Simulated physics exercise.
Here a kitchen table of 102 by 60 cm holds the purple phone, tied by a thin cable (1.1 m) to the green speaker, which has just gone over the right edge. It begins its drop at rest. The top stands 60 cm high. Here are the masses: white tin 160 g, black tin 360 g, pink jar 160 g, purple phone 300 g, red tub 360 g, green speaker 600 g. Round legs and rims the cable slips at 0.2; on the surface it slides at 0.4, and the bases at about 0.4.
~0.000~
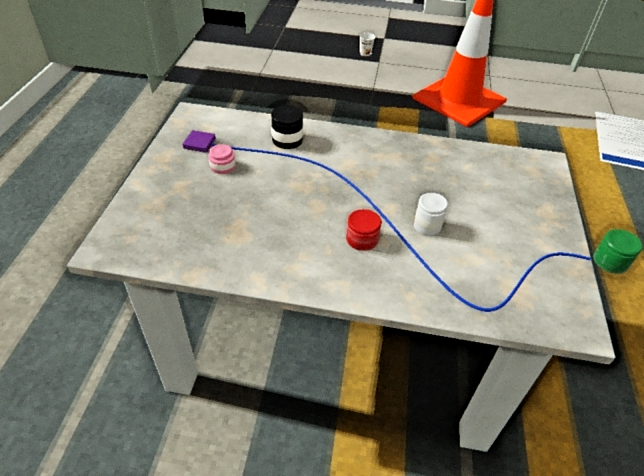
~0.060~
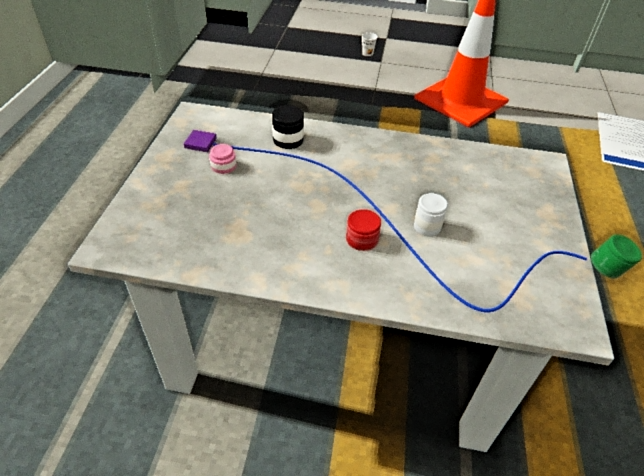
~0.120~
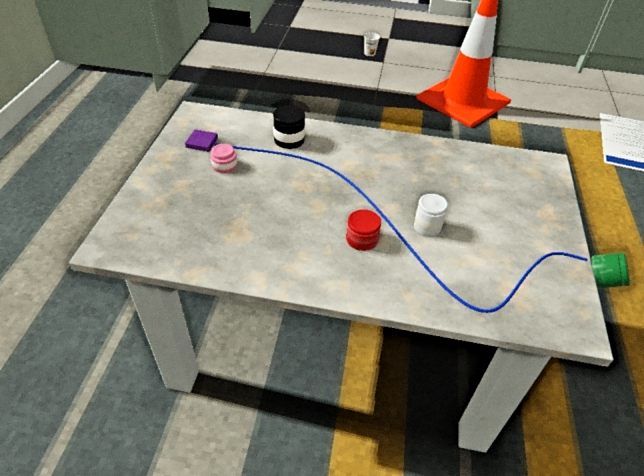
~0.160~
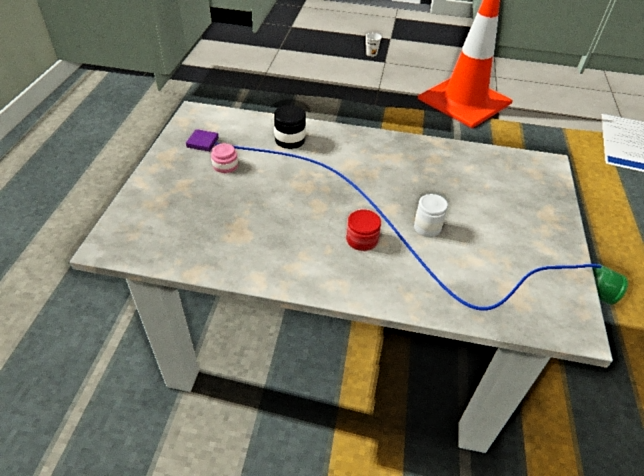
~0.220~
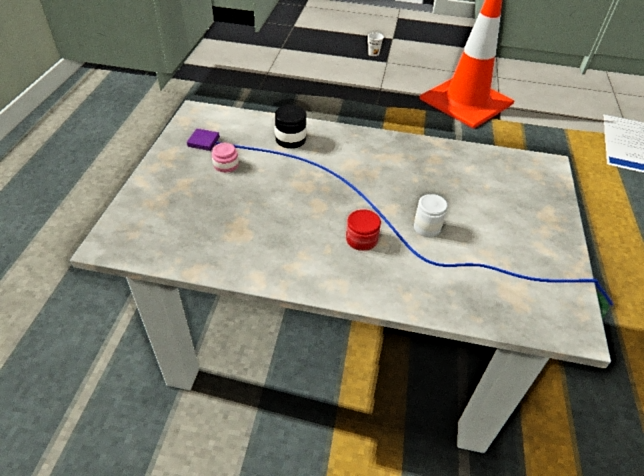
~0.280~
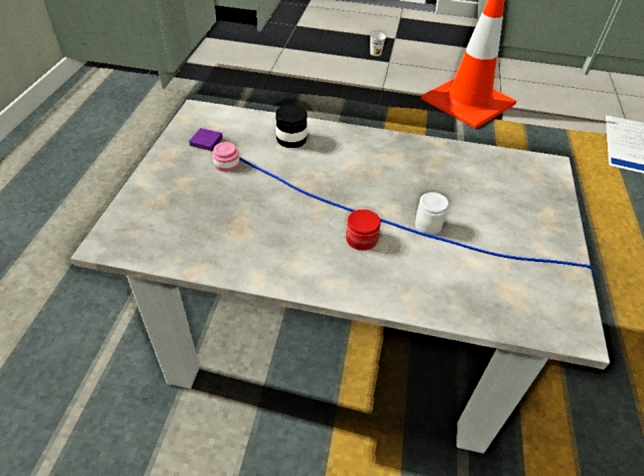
A speckled pale kitchen table stands on a striped carpet, seen from above and in front, with an orange cone behind it. On top are a purple phone, pink jar and black-and-white tin at left, and a red tub and white tin nearer the middle, with a blue cable running to a green speaker at the right edge. The speaker tips and drops out of sight behind the edge, drawing the curved cable nearly straight, while the phone shifts very slightly right.
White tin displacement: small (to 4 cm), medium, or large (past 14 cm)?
Medium.
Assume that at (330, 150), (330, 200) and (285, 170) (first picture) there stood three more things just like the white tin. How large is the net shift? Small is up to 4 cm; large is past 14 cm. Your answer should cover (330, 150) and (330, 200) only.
First one: A slight shift; second one: A slight shift.
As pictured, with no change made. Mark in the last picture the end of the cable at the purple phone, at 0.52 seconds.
Estimated pixel: (282, 172).
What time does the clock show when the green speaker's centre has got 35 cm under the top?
0.50 s.
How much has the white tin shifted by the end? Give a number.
The white tin ends up roughly 10 cm from where it started.
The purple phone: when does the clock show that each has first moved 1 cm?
Answer: Purple phone, 0.30 s.
By 0.5 s, the cable's tail end at (282, 172); white tin 9 cm off its start, purple phone 20 cm off its start, pink jar 10 cm off its start.
By 0.7 s, the cable's tail end at (334, 177); white tin 9 cm off its start, purple phone 31 cm off its start, green speaker over the edge.
By 1.0 s, the cable's tail end at (349, 178); white tin 9 cm off its start at (450, 179), purple phone 36 cm off its start at (336, 177), green speaker over the edge.
By 1.2 s, the cable's tail end at (349, 178); white tin 9 cm off its start, purple phone 36 cm off its start, green speaker over the edge.
By 2.4 s, the cable's tail end at (349, 178); white tin 9 cm off its start at (450, 179), purple phone 36 cm off its start at (336, 177), green speaker over the edge, pink jar 11 cm off its start at (253, 173).
